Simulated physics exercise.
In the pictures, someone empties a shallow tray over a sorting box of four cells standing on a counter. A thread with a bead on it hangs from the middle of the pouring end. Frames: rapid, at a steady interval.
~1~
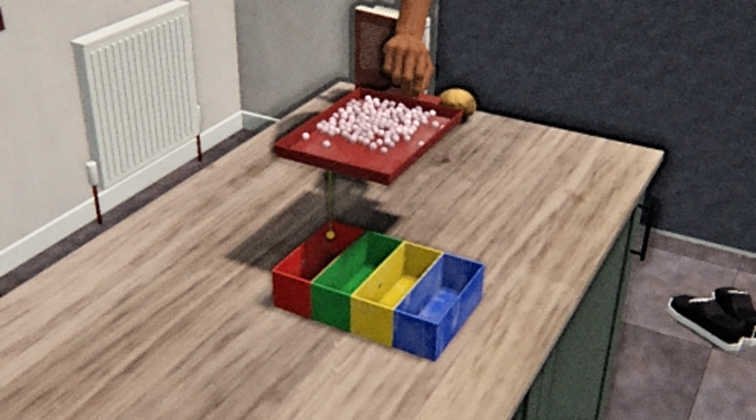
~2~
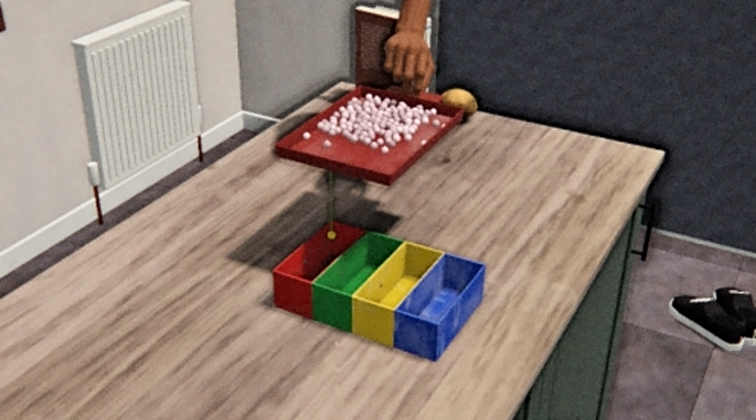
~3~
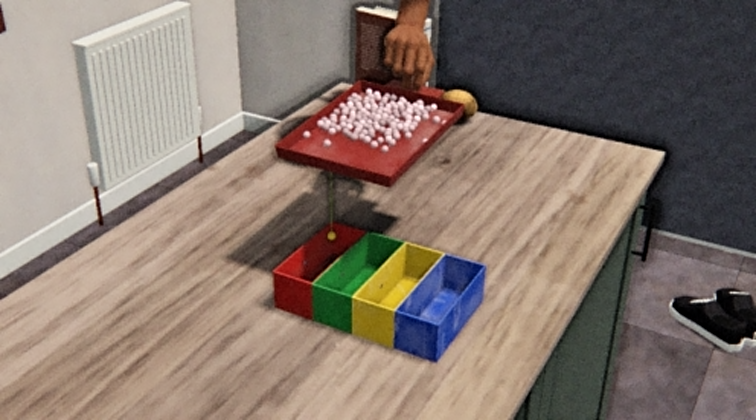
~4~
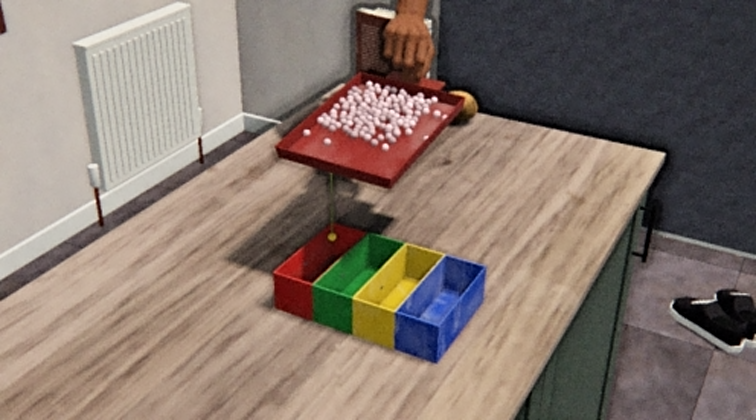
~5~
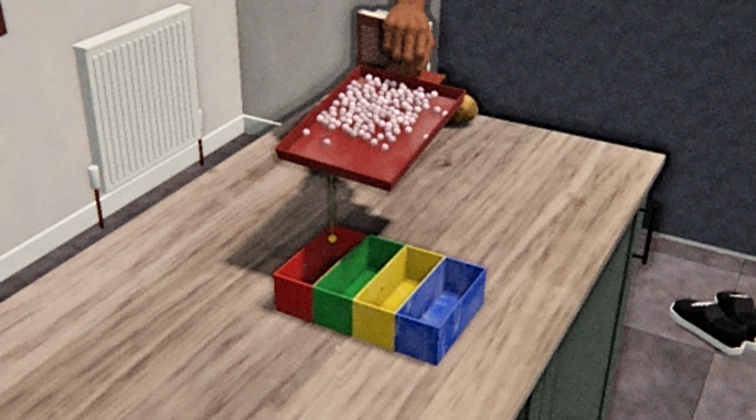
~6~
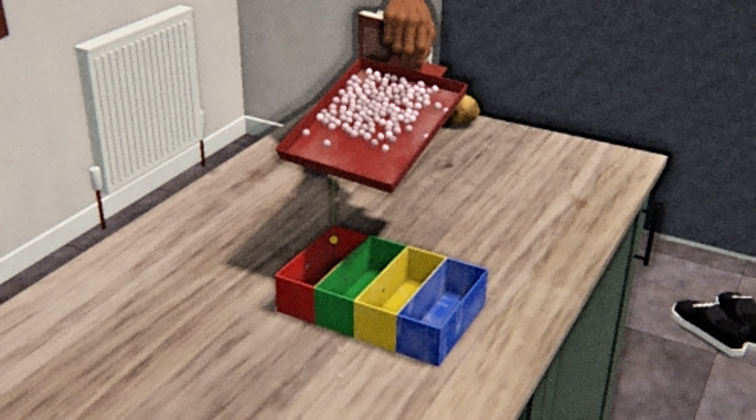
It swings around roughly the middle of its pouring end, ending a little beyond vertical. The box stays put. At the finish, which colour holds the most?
Green holds the most.
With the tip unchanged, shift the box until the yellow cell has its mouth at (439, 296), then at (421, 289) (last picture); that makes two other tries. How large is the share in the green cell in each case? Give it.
Around 20 and around 50 per cent, in that order.
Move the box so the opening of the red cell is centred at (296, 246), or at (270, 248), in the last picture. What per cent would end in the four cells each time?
In order: 100 per cent and 100 per cent.
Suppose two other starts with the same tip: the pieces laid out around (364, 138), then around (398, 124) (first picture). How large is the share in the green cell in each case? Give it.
Try 1: 50 %; try 2: 50 %.
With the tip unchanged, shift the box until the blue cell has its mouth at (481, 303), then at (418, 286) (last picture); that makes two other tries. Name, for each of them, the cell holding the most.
The red one; that yellow cell.
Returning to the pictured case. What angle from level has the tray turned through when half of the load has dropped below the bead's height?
Tilt: Around 100 degrees.
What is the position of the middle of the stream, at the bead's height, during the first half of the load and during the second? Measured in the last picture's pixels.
The first part passes (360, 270); everything after passes (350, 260).
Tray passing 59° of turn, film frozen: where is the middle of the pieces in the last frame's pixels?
I'd put the middle of the pieces at roughly (354, 164).
Just after the last frame, tray tipped steeply; almost all on the tray; just a few in the green cell; just a few in the yellow cell; just a few falling or outside the box.
A moment on, tray tipped right over; roughly a third on the tray; about a tenth in the green cell; about a tenth in the yellow cell; about a tenth in the red cell; just a few in the blue cell; roughly a third falling or outside the box.
Further on, tray tipped past a quarter turn; roughly half in the green cell; roughly a quarter in the red cell; roughly a quarter in the yellow cell; just a few in the blue cell; about a tenth falling or outside the box.
When it is over, tray tipped past a quarter turn; roughly half in the green cell; roughly a quarter in the red cell; roughly a quarter in the yellow cell; just a few in the blue cell; about a tenth outside the box.
